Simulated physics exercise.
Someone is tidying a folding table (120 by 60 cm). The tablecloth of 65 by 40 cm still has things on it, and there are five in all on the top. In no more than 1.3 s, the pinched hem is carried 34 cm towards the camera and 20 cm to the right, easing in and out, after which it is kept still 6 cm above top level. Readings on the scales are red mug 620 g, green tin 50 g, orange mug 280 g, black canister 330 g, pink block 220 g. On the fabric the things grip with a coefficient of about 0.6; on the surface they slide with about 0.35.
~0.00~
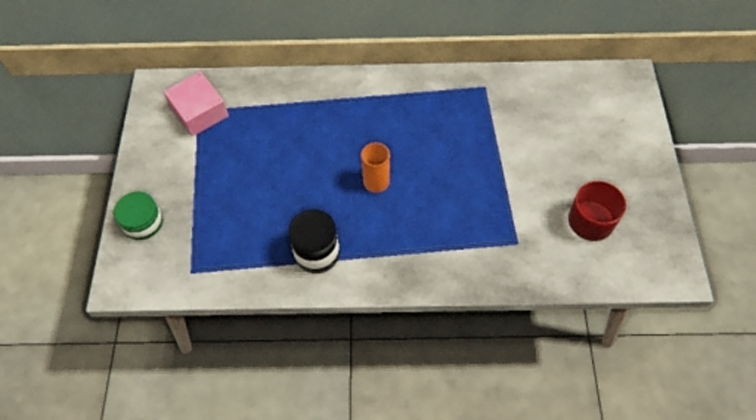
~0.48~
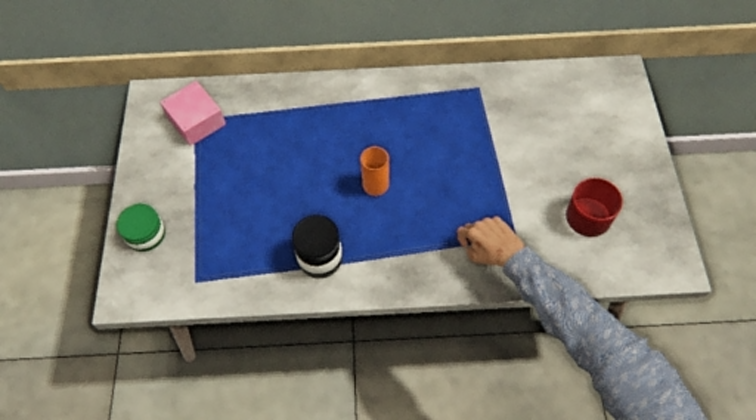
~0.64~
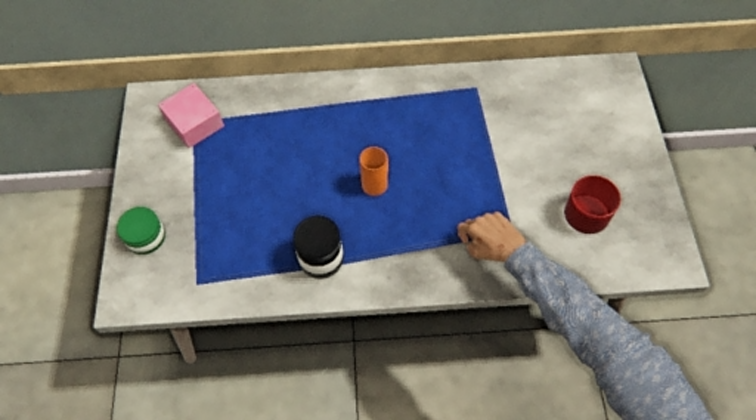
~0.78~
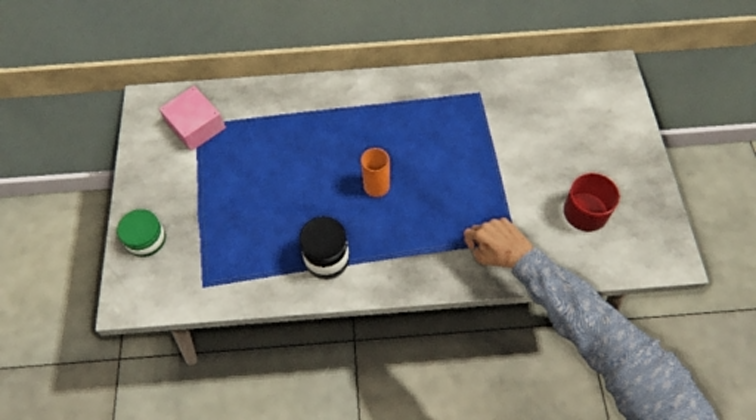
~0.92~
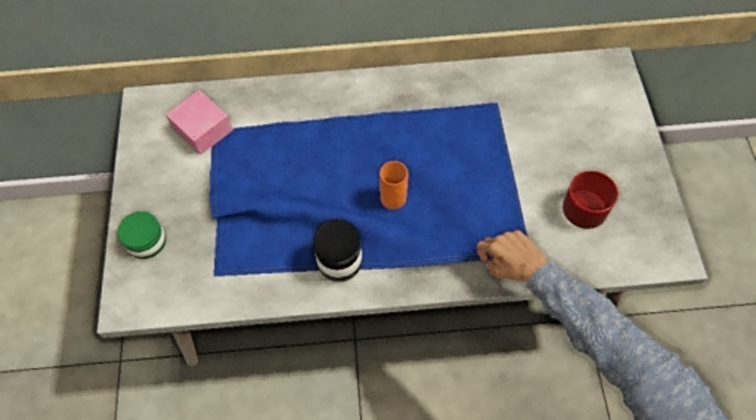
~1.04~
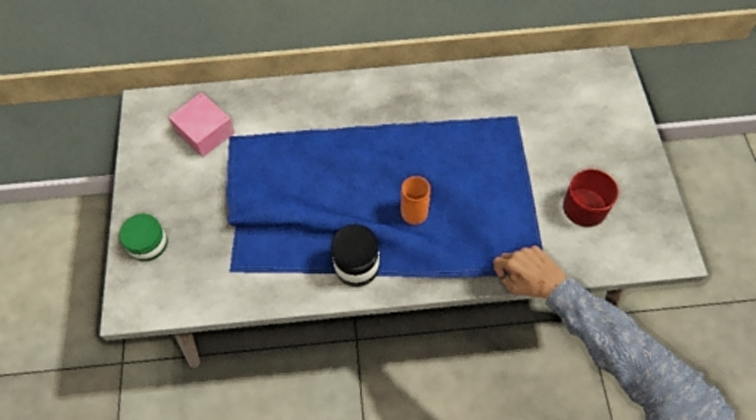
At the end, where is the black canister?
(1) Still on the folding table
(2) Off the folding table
The answer is 2.
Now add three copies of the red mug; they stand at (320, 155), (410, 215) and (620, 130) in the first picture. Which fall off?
By position: Off, off, on.
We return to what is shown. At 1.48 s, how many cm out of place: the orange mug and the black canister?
Orange mug: 35 cm; black canister: 25 cm.
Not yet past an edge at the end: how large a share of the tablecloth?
Around 10 percent.
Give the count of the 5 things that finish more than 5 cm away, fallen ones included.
2 in all.
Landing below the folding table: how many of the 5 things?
That works out to 2 of them.
At 1.3 s, 95 % of the tablecloth is still over the top; black canister 15 cm off its start, orange mug 23 cm off its start, pink block 3 cm off its start.
At 1.5 s, 85 % of the tablecloth is still over the top; black canister 25 cm off its start, orange mug 36 cm off its start, pink block 3 cm off its start.
At 1.7 s, 50 % of the tablecloth is still over the top; black canister over the edge, orange mug on its side, 47 cm off its start at (550, 333), pink block 3 cm off its start at (199, 118).
At 1.9 s, 10 % of the tablecloth is still over the top; black canister over the edge, orange mug over the edge, pink block 3 cm off its start.
At 3.5 s, 10 % of the tablecloth is still over the top; black canister over the edge, orange mug over the edge, pink block 3 cm off its start at (199, 118).
